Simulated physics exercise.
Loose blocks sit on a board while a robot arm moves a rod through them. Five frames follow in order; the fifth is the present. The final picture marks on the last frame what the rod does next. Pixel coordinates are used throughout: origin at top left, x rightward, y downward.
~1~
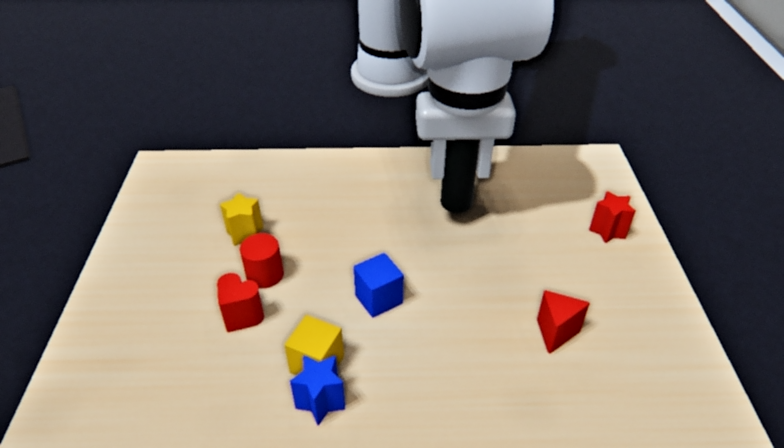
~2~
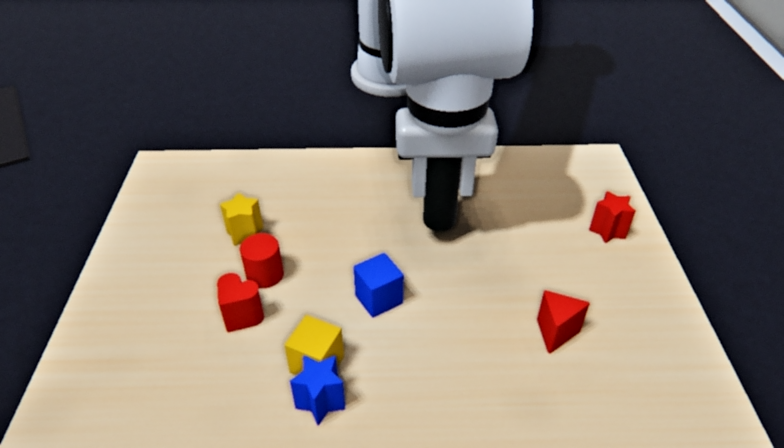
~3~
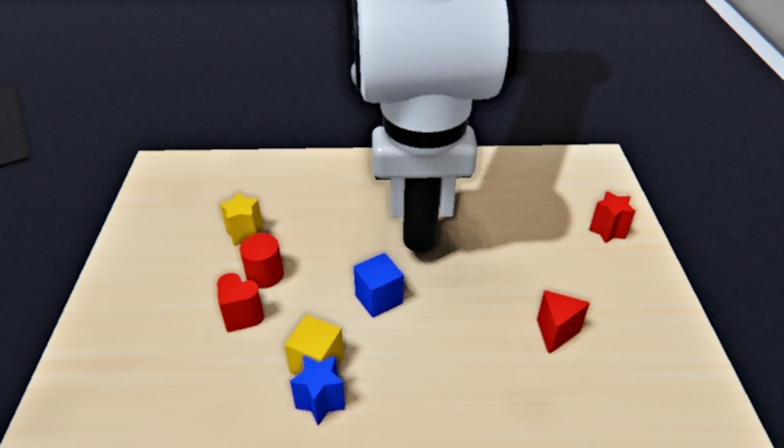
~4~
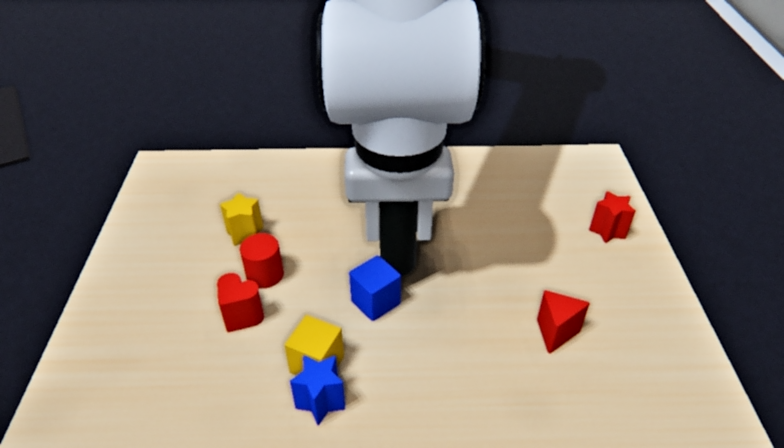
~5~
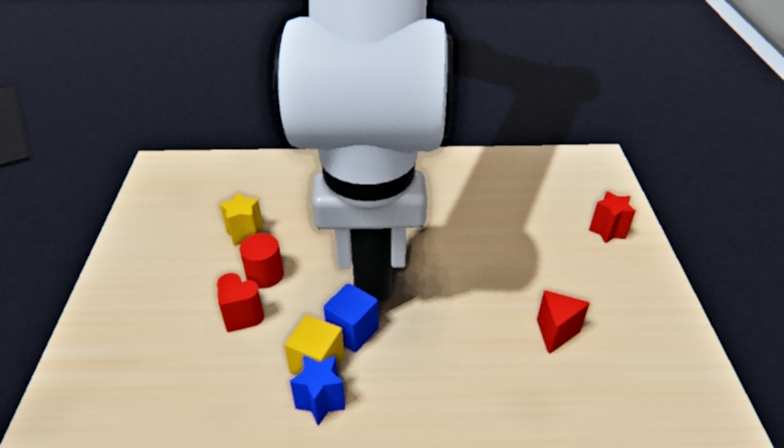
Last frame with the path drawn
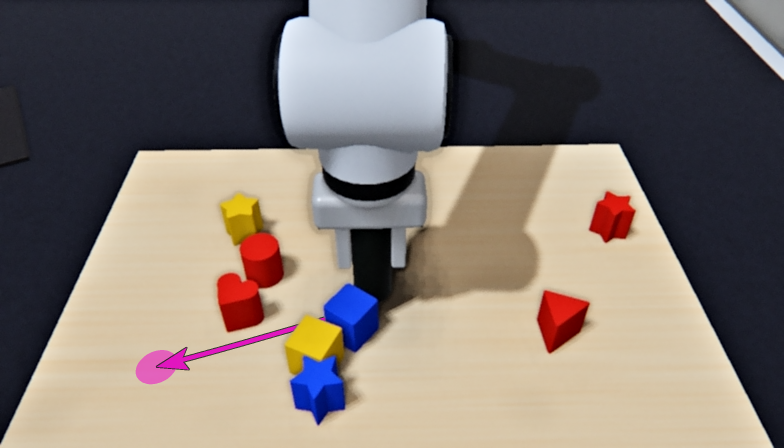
At first, a robot arm holds a dark rod near the far edge of a wooden board scattered with red, yellow and blue blocks. The rod moves toward the viewer and left until it meets the blue cube, then pushes it a short way in that direction, close beside the yellow block.
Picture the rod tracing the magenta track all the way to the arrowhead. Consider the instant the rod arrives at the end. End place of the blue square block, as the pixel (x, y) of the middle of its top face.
The middle of its upper face will lie at (281, 335).
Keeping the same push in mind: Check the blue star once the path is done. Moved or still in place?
Shifted.
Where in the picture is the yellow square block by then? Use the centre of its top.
So, by the moment the path ends, you'll find the top centre of the yellow square block at (278, 374).
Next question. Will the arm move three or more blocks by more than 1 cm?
The answer is yes.
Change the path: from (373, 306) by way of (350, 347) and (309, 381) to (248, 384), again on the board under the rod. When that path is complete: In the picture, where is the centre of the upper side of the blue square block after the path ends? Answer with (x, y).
Its top centre lands on (217, 392).
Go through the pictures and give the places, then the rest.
Rod tip at (456, 204); block tops, red heart at (235, 288); red circular block at (259, 246); yellow square block at (313, 336); blue star at (317, 374); blue square block at (378, 270), in the first picture.
Rod at (439, 222); blocks unchanged, in the second picture.
Rod at (420, 242); blocks unchanged, in the third picture.
Rod at (398, 265); blue square block at (375, 273), in the fourth picture.
Rod at (373, 291); red heart at (235, 288); red circular block at (259, 246); yellow square block at (313, 336); blue star at (317, 374); blue square block at (351, 303), in the fifth picture.
Path on the board, in a line from (373, 306) to (157, 367).
The first path, step by step. One third of the way, rod at (302, 311); yellow square block at (282, 367), turned 35° anticlockwise; blue star at (314, 394), turned 40° anticlockwise; blue square block at (292, 330), turned 45° anticlockwise.
Two thirds of the way, rod at (229, 332); red heart at (214, 287), turned 50° clockwise; yellow square block at (278, 374), turned 45° anticlockwise; blue star at (314, 396), turned 45° anticlockwise; blue square block at (281, 335), turned 55° anticlockwise.
At the end, rod at (150, 353); red heart at (212, 287), turned 55° clockwise; red circular block in place; yellow square block at (278, 374), turned 45° anticlockwise; blue star at (314, 396), turned 45° anticlockwise; blue square block at (281, 335), turned 55° anticlockwise.
